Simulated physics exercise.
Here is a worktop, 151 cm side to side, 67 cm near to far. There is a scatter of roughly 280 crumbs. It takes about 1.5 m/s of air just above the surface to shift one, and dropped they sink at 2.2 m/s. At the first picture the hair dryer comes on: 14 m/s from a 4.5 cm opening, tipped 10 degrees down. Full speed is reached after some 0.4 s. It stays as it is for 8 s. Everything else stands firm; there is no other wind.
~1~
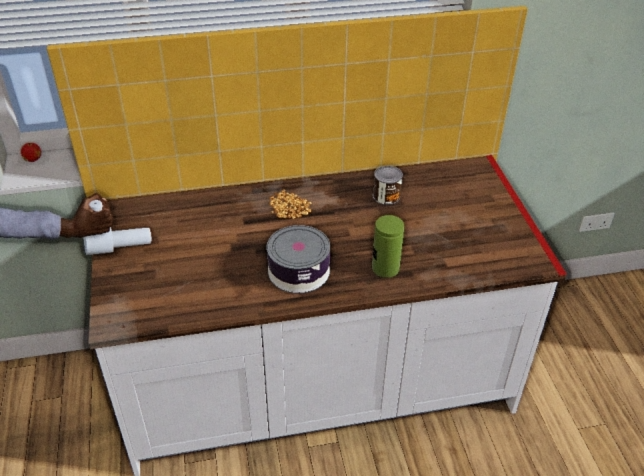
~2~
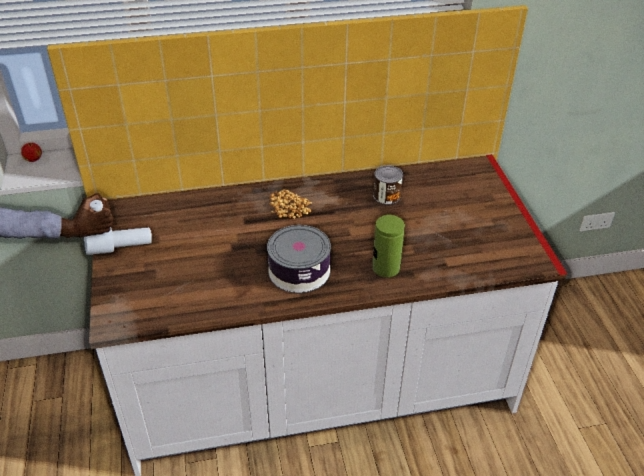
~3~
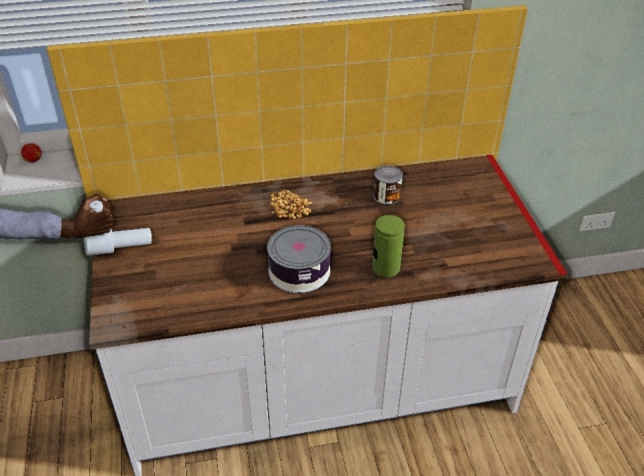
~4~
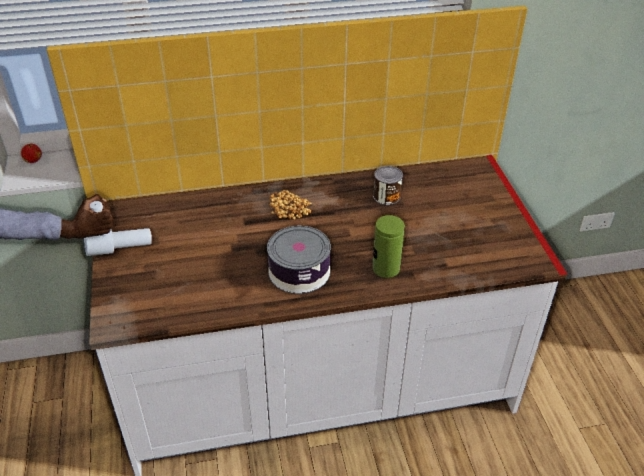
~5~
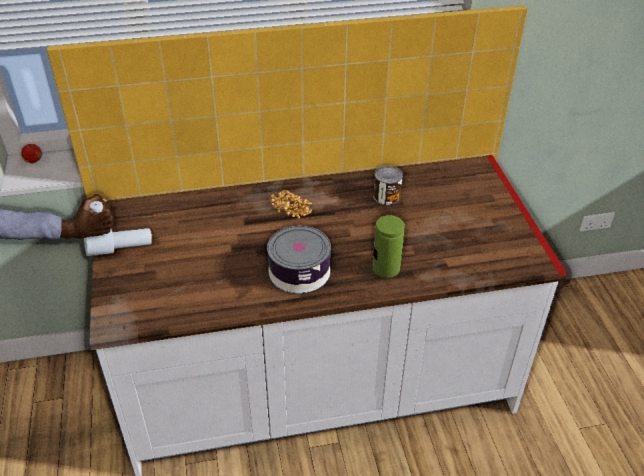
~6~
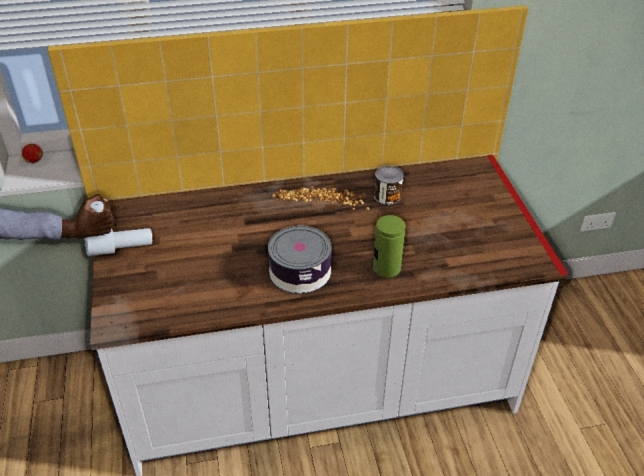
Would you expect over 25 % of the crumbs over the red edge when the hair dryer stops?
Answer: Yes.
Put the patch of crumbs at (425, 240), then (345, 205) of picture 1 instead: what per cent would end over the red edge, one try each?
In that order: 90 %, 100 %.
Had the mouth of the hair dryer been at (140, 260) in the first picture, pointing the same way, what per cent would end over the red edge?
Then about 70 %.
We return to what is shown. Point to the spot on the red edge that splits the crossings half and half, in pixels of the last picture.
At about (497, 162).
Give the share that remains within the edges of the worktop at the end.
About 0 %.
Then, 1.2 s after the last picture, 0 % are on the move or not yet settled, 100 % are over the red edge.
Then, 2.2 s after the last picture, 0 % are on the move or not yet settled, 100 % are over the red edge.
Then, 4.0 s after the last picture, 0 % are on the move or not yet settled, 100 % are over the red edge.
Then, 7.6 s after the last picture, at the end, 100 % are over the red edge.
